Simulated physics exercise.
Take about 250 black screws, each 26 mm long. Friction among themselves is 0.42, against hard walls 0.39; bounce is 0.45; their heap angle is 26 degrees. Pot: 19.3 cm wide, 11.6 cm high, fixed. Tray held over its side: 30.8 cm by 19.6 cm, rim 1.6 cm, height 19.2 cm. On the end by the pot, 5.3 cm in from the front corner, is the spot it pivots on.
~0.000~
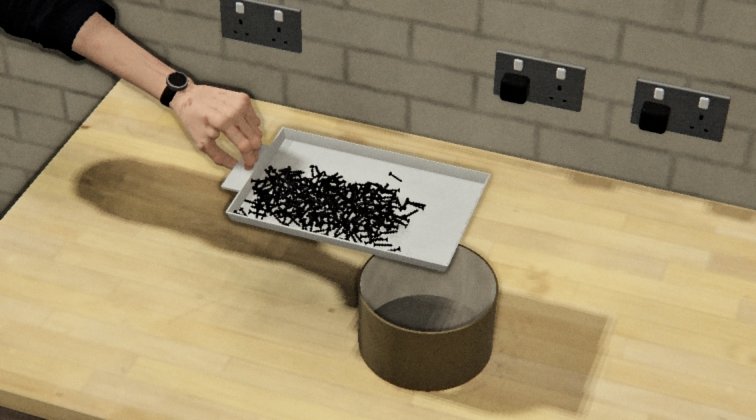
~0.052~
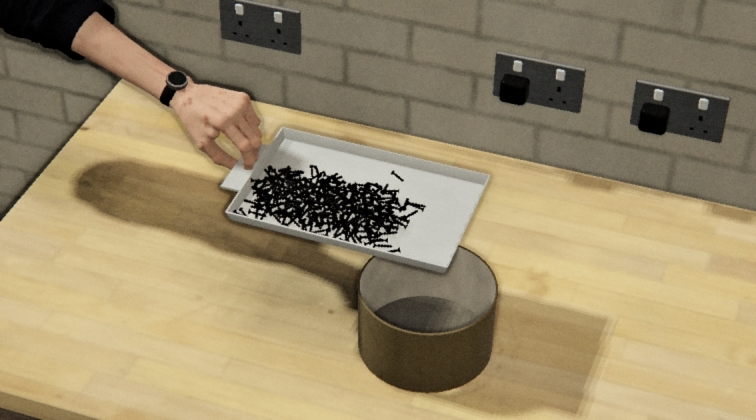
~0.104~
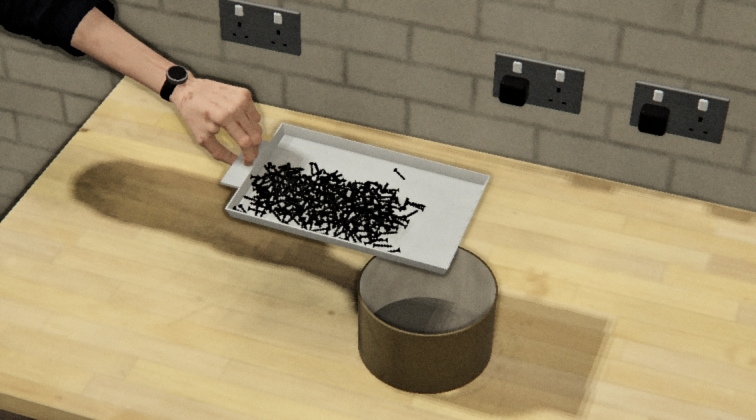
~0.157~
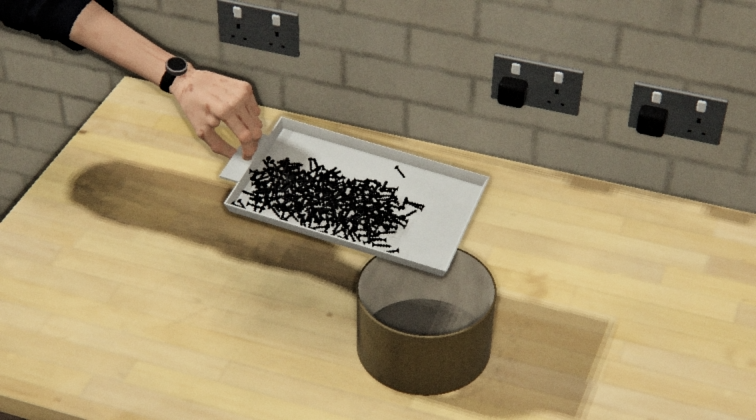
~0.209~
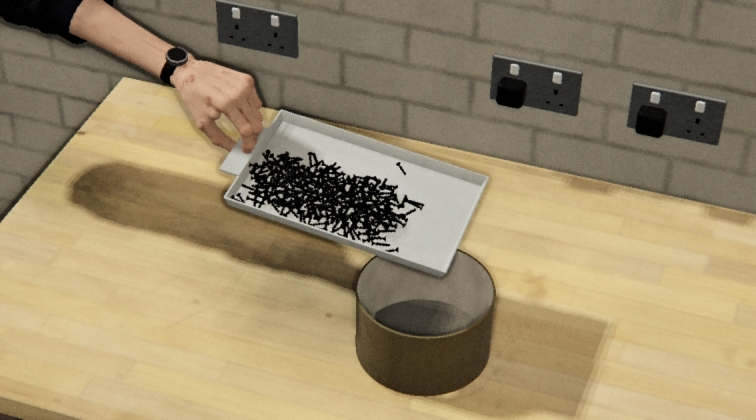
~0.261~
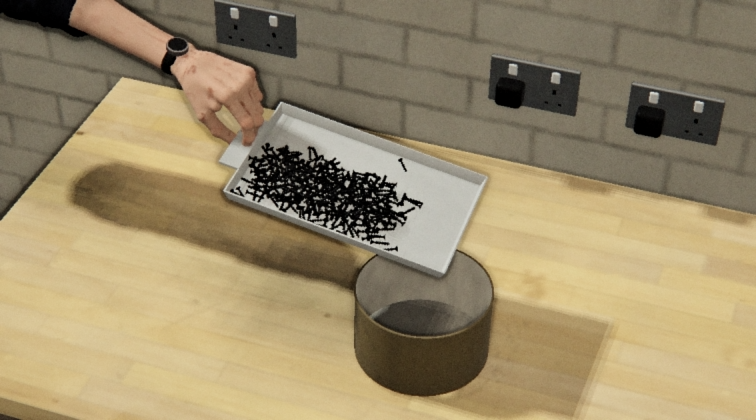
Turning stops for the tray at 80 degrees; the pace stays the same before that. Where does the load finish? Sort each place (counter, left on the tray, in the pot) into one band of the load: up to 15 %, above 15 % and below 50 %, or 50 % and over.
Counter: Between 15 and 50 %; tray: Up to 15 %; pot: 50 % and over.
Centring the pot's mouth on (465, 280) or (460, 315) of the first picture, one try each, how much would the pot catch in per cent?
Roughly 90 per cent, then 85 per cent.
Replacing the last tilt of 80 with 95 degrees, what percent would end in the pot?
60 percent.
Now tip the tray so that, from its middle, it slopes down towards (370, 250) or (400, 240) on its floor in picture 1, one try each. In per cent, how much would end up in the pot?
Approximately 55 percent, then 75 percent.
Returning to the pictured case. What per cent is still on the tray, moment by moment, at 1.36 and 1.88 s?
In order, 30 and 5.
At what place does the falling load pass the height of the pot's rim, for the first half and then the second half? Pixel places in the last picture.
The first half passes near (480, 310) and the second half near (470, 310).
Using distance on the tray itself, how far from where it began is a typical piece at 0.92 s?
13 cm.
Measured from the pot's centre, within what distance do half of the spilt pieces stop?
About 20 cm from the centre.
After 0.92 s, tilt 43 degrees; the tray holds 100 %, the pot 0 %.
After 1.36 s, tilt 65 degrees; the tray holds 30 %, the pot 25 %.
Then, at 1.88 s, tilt 80 degrees; the tray holds 5 %, the pot 55 %.
In the end, at 2.8 s, counter 40 %, tray 0 %, pot 60 %.
